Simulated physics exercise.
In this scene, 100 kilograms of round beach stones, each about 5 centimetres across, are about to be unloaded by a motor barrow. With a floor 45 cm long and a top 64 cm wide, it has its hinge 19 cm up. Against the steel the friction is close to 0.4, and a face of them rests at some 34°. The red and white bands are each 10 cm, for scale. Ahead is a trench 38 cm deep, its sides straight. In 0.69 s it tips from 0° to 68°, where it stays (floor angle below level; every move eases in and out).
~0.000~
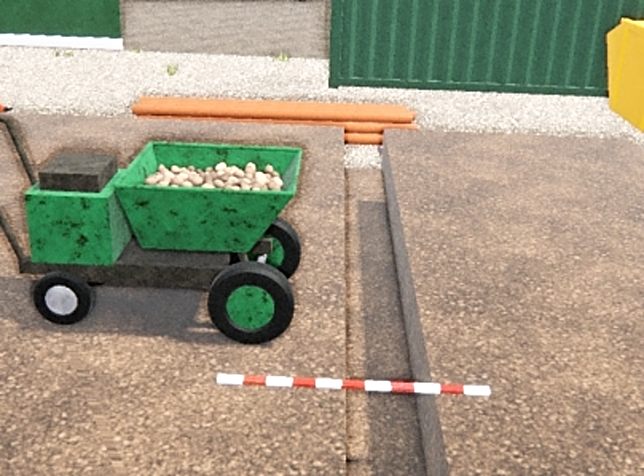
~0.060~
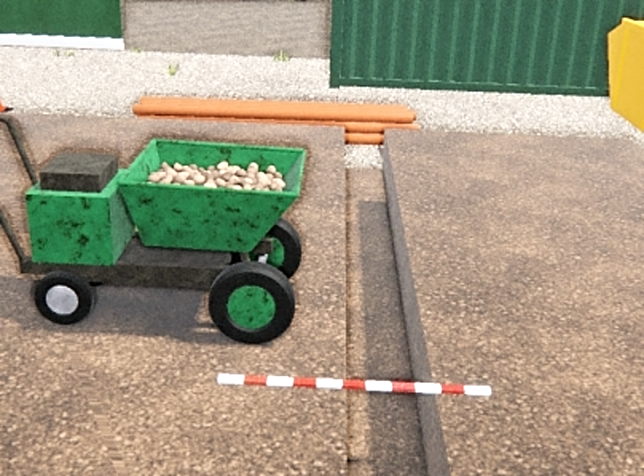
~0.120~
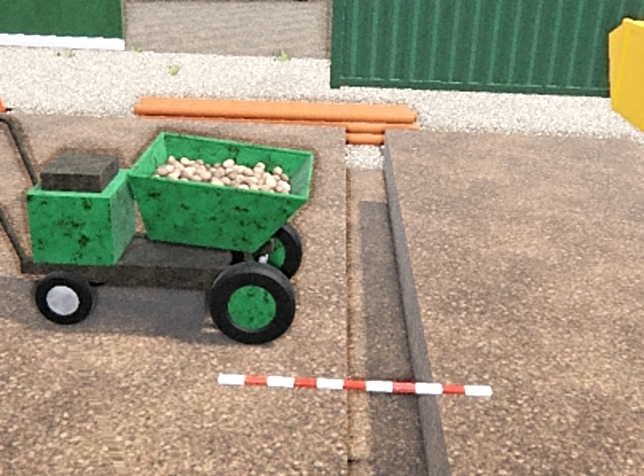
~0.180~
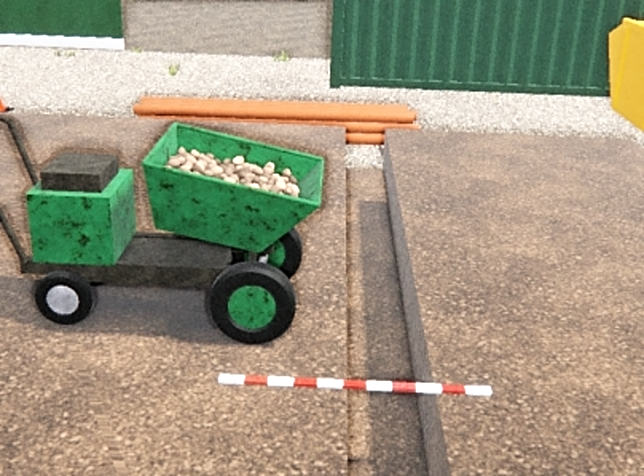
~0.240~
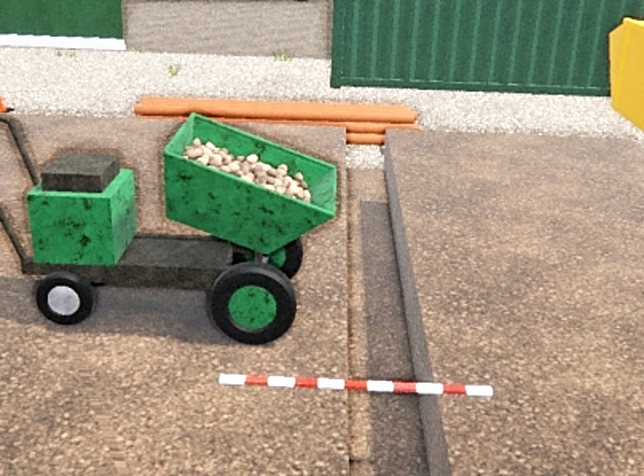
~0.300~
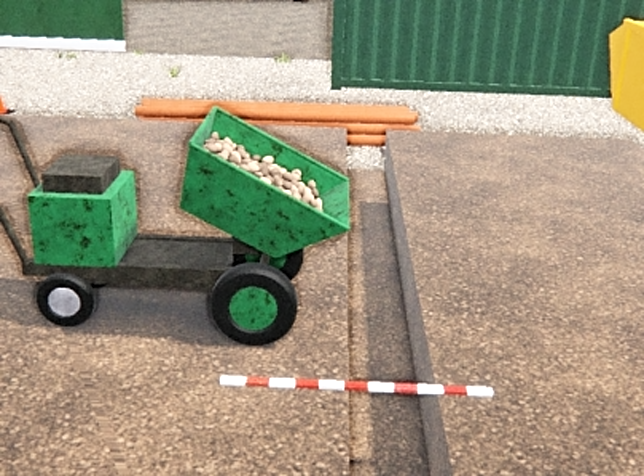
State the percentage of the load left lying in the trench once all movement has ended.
The share left there is about 57 per cent.
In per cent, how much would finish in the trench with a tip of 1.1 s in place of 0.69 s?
That would give about 70 percent.
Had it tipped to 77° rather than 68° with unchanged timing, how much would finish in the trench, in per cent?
I'd guess some 60 in a hundred.
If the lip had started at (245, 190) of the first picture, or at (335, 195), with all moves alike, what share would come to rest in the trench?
Close to 95 percent in the first case, 25 percent in the second.
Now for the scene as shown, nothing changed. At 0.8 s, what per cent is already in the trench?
By then, around 20 percent.
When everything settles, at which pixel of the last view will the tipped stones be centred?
I'd point somewhere around (414, 369).
After 0.5 s the floor is at 58°; 100 % in the skip; the foremost stones are at (364, 252).
After 0.8 s the floor is at 68°; 75 % in the skip, 18 % in the trench, 6 % past the trench; the foremost stones are at (449, 318).
After 1.1 s the floor is at 68°; 29 % in the skip, 29 % in the trench, 42 % past the trench; the foremost stones are at (582, 326).
After 3.1 s the floor is at 68°; 0 % in the skip, 57 % in the trench, 43 % past the trench; the foremost stones are past the picture's edge.
